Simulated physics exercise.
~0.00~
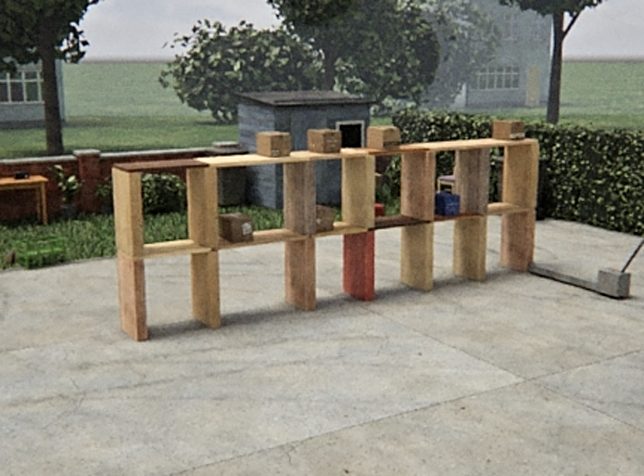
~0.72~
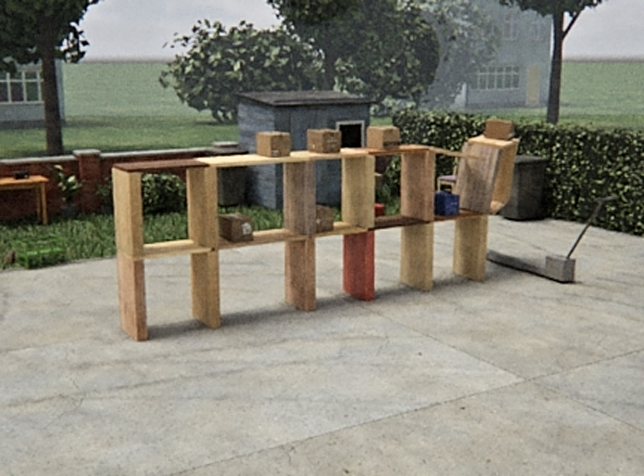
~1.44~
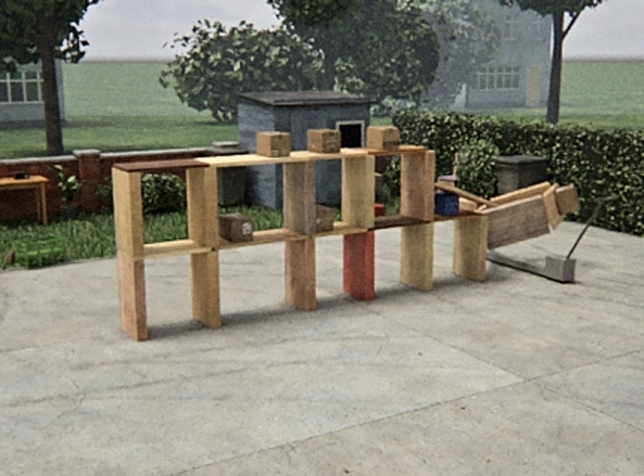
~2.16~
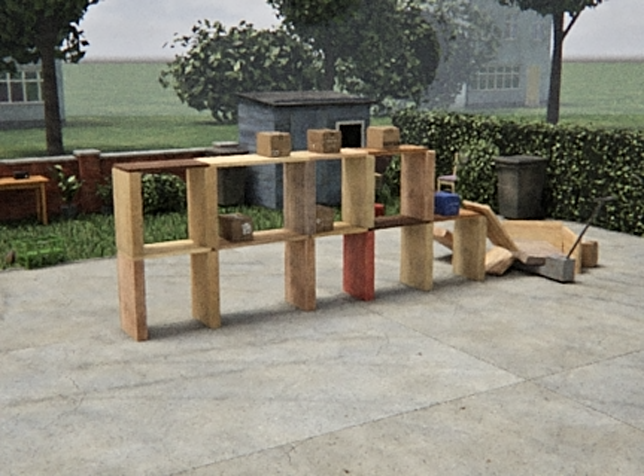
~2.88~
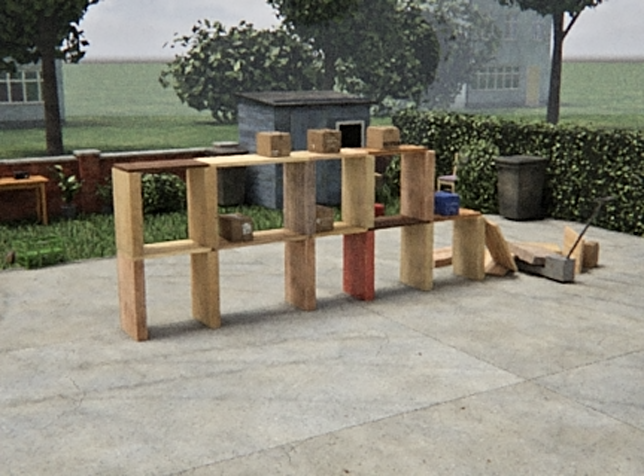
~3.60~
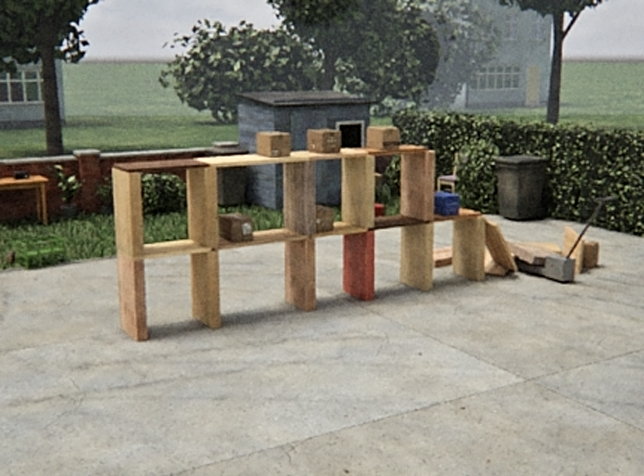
In a back yard, a floor jack slid left into the right-hand end of a long two-tier row of loose wooden shelving, toppling that end into a heap, while the rest stayed standing with the red upright and blue carton in place.
